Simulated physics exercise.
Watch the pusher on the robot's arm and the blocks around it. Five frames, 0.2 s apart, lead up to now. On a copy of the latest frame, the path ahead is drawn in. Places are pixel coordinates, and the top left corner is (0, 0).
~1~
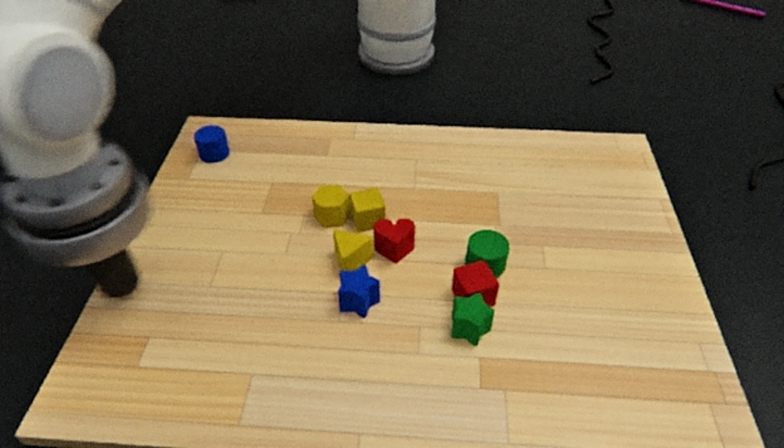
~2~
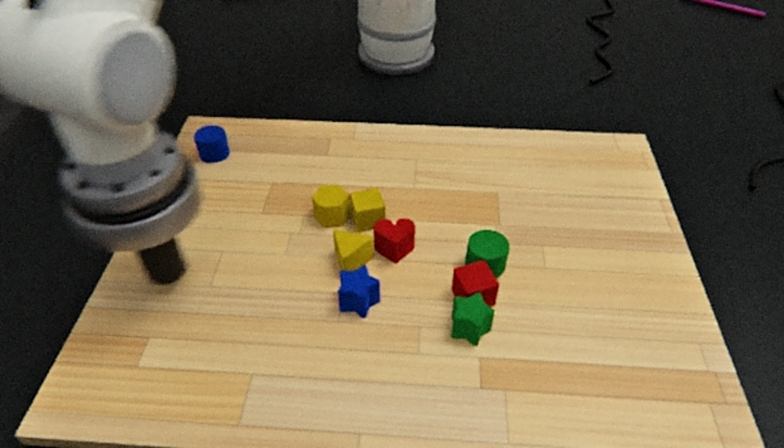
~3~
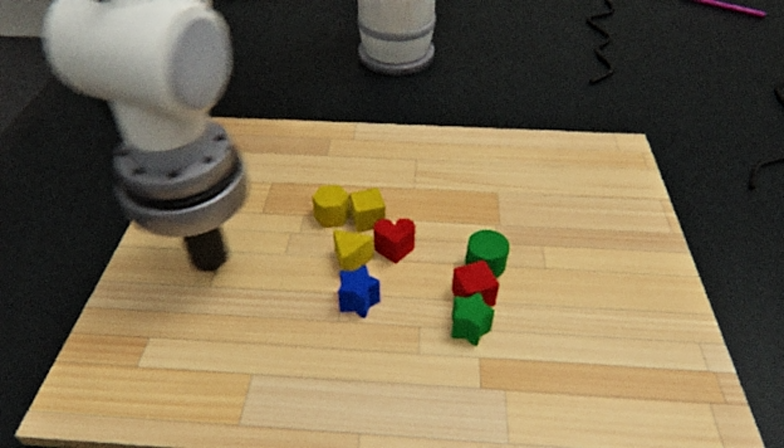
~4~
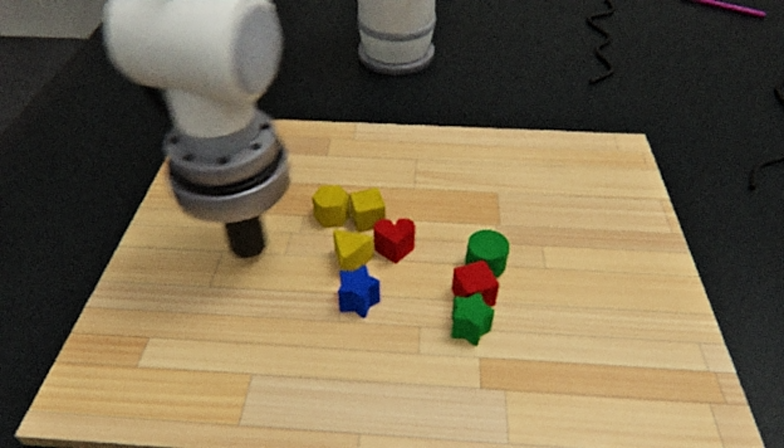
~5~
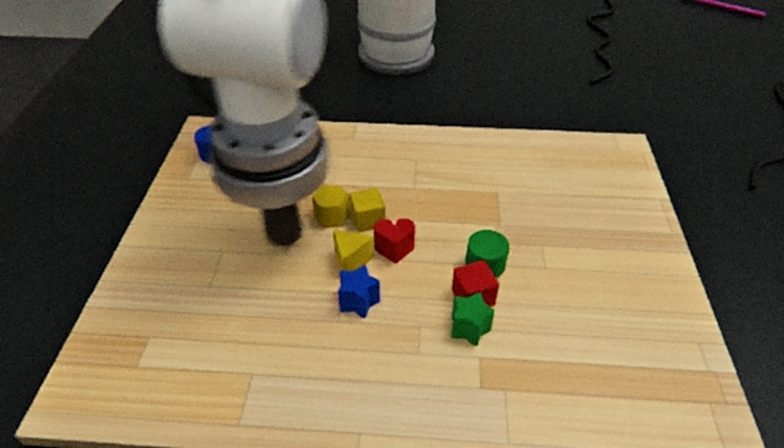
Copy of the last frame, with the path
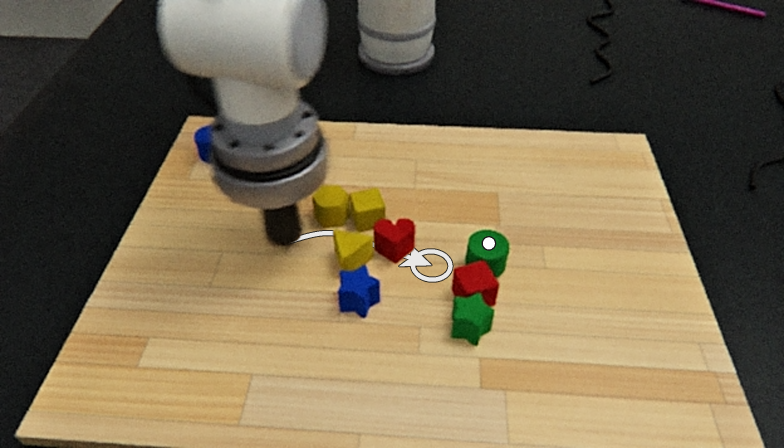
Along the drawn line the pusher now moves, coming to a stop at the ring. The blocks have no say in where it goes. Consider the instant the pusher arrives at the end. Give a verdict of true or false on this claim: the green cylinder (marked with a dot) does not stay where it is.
True
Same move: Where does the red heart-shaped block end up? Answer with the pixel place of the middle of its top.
Near (472, 240).
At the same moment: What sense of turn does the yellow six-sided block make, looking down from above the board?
Turns anticlockwise.
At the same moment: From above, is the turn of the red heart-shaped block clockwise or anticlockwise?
Its spin: Anticlockwise.
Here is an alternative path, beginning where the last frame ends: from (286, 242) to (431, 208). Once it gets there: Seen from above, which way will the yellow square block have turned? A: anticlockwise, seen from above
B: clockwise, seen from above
I choose A.
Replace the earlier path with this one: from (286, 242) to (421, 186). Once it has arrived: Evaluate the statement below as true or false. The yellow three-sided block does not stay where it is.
That claim is false.
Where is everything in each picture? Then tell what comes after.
Pusher's lower end (120, 283); yellow six-sided block (330, 195); yellow square block (367, 199); red heart-shaped block (395, 228); green cylinder (489, 243), in the first frame.
Pusher (167, 270); blocks still, in the second frame.
Pusher (210, 258); blocks still, in the third frame.
Pusher (249, 245); blocks still, in the fourth frame.
Pusher (284, 233); yellow six-sided block (330, 195); yellow square block (367, 199); red heart-shaped block (395, 228); green cylinder (489, 243), in the fifth frame.
Drawn move, from (286, 242) by way of (336, 234) and (383, 248) to (432, 265); the dot is on the green cylinder.
What follows on the original path. One third of the way, pusher (336, 224); yellow six-sided block (341, 189), turned 40° anticlockwise; yellow square block (372, 197), turned 25° clockwise.
Two thirds of the way, pusher (383, 239); yellow six-sided block (341, 189), turned 40° anticlockwise; yellow square block (382, 197); red heart-shaped block (423, 235).
At the end, pusher (432, 256); yellow six-sided block (341, 189), turned 40° anticlockwise; yellow square block (382, 197); red heart-shaped block (472, 240), turned 55° anticlockwise; green cylinder (511, 243).
